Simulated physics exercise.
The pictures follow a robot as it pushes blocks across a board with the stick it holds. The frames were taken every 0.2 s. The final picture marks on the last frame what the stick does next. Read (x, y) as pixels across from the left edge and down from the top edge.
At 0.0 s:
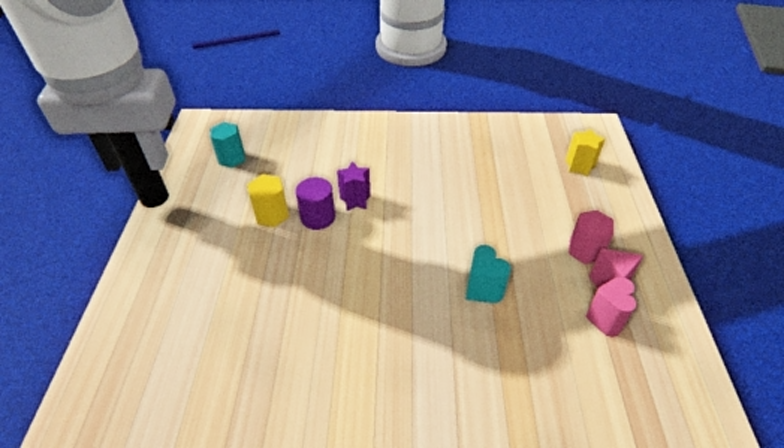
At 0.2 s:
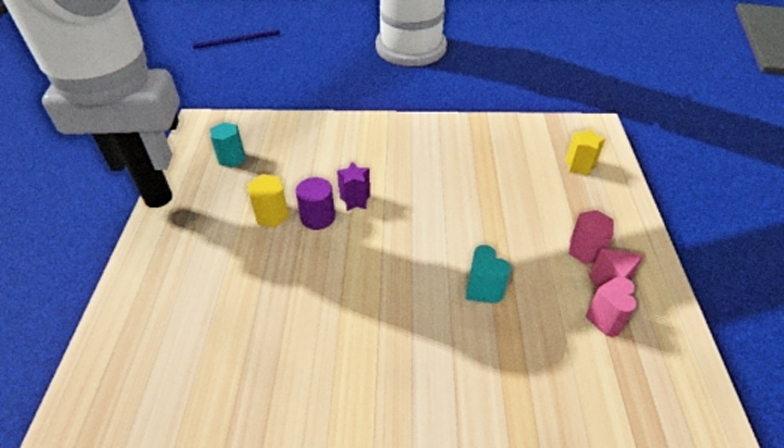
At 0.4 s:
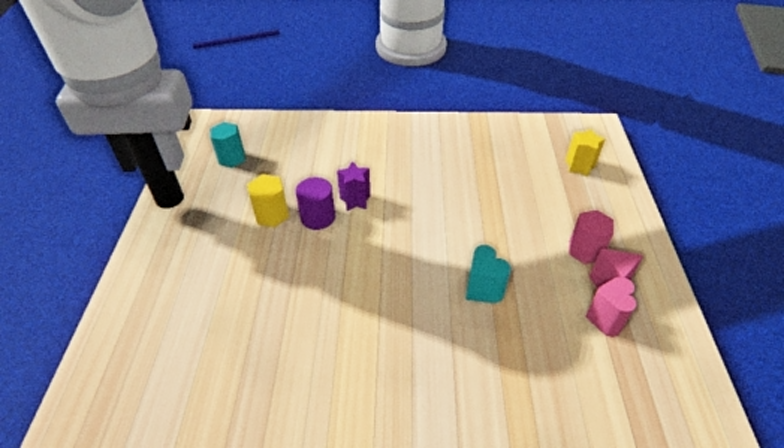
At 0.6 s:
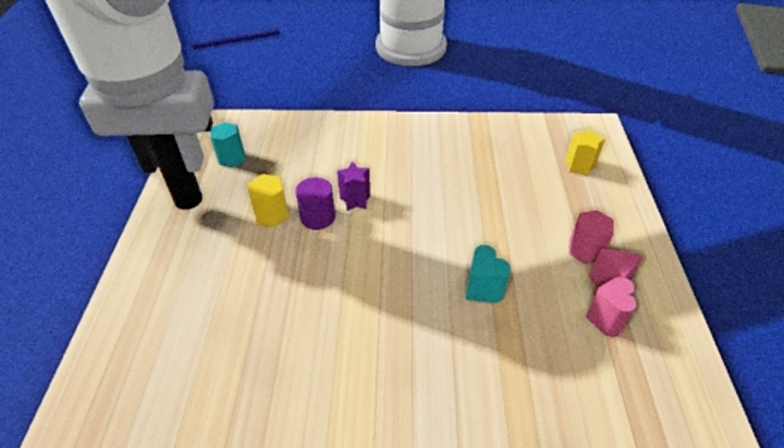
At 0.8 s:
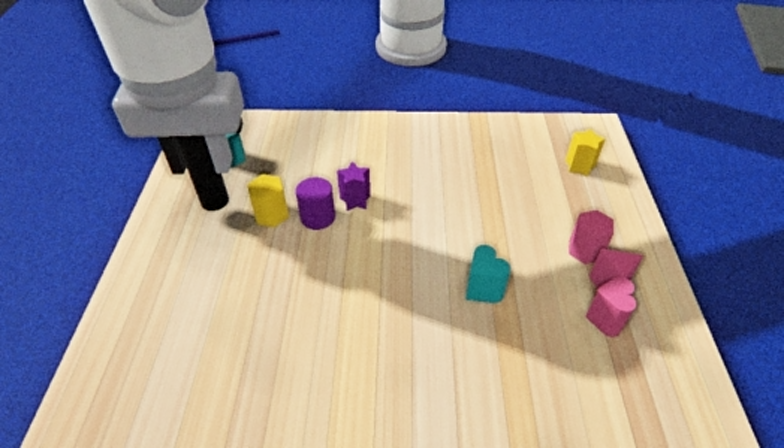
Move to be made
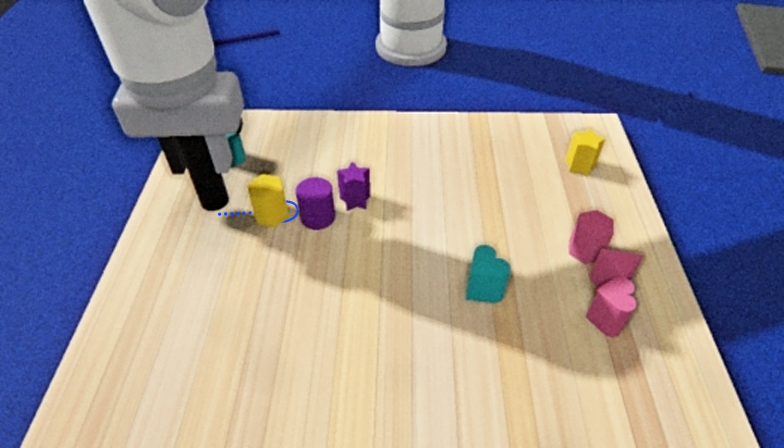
Robot arm with a black tip sliding slowly right toward a yellow block, while coloured blocks on a wooden board stay still.
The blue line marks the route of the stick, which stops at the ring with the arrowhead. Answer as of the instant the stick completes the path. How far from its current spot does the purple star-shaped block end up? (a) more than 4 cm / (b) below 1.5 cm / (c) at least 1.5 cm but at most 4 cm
(b)
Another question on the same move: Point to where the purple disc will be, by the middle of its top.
Roughly at (343, 194).
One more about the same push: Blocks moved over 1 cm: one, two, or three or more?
I expect two blocks to be moved by more than 1 cm.
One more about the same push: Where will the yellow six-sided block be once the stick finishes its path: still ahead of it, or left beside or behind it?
I think it holds its spot in front.
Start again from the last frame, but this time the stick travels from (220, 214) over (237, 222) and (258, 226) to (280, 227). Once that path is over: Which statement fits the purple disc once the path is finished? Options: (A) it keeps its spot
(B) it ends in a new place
The one that fits is B, it ends in a new place.
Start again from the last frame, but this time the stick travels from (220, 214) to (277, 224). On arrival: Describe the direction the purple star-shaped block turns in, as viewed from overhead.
Prediction: Counterclockwise.
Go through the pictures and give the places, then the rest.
In the first picture, lower end of the stick (155, 199), tops of blocks, yellow six-sided block (265, 186), purple disc (314, 188), purple star-shaped block (354, 172).
In the second picture, stick (159, 199), blocks as before.
In the third picture, stick (170, 199), blocks as before.
In the fourth picture, stick (189, 200), blocks as before.
In the fifth picture, stick (215, 202), yellow six-sided block (265, 186), purple disc (314, 188), purple star-shaped block (354, 172).
The drawn path runs from (220, 214) directly to (284, 211).
On the path given first. Halfway along, stick (249, 200); yellow six-sided block (276, 187).
At the end, stick (281, 199); yellow six-sided block (306, 191), turned 40° clockwise; purple disc (343, 194); purple star-shaped block (358, 172), turned 25° anticlockwise.
